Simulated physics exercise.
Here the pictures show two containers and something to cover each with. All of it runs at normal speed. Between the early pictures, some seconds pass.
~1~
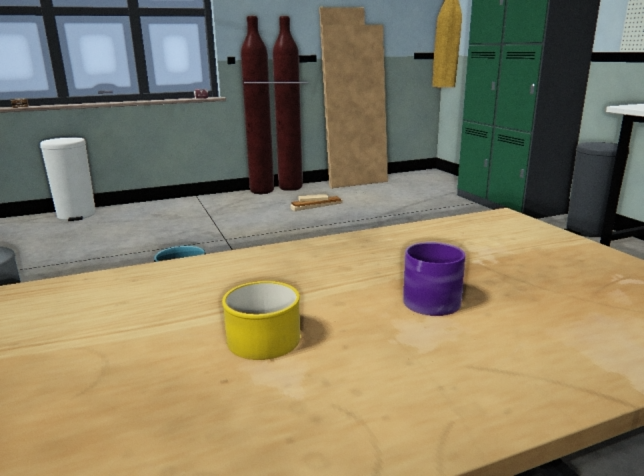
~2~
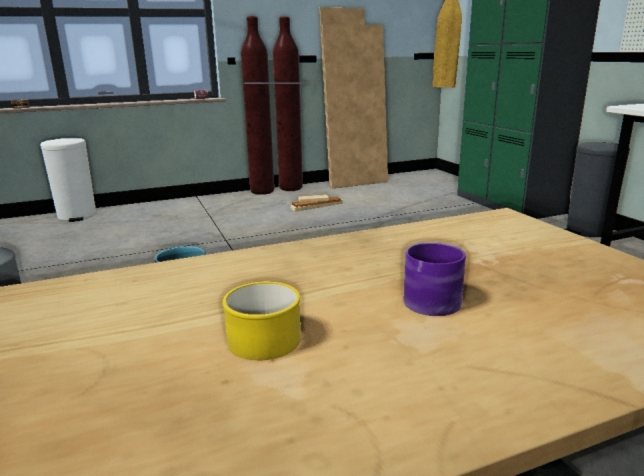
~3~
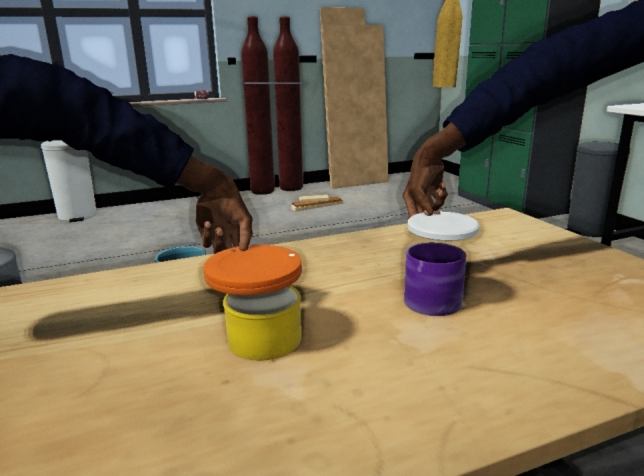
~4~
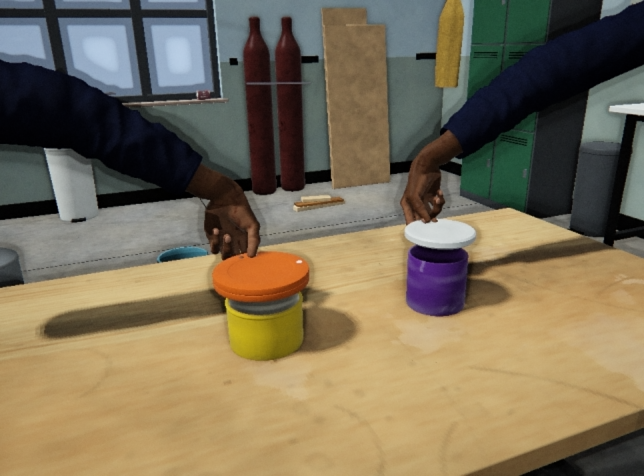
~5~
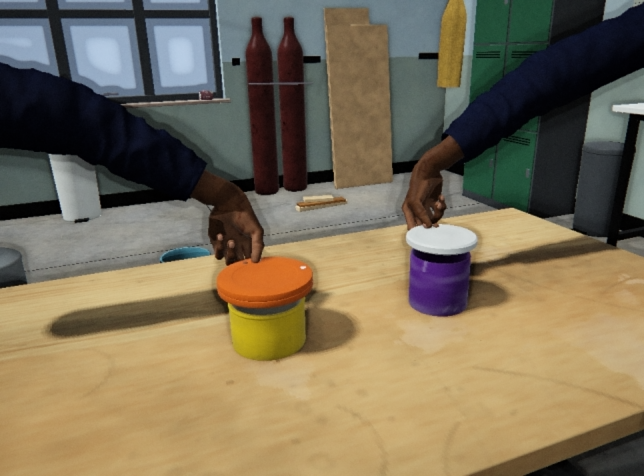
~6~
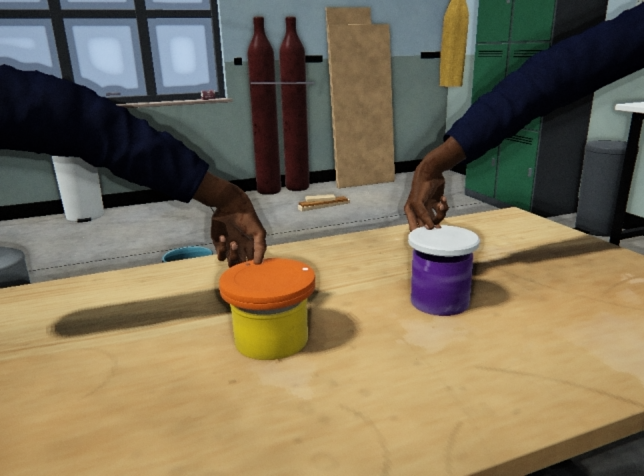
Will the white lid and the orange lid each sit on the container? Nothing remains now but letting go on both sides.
Here the white lid sits on it, the orange lid sits on it.
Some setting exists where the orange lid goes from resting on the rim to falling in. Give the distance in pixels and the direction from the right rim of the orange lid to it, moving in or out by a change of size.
Shift: 12 pixels, leftwards.
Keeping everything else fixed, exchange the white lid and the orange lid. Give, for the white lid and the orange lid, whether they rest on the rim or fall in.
Swapped, the white lid is held up and the orange lid is held up.
Then, 0.10 s past the last view, white lid sitting on the rim near (443, 248); orange lid travelled a little near (268, 292).
Then, 0.26 s past the last view, white lid sitting on the rim near (443, 248); orange lid sitting on the rim near (268, 291).
Finally, the white lid covers the opening, near (443, 248); the orange lid covers the opening, near (268, 291).
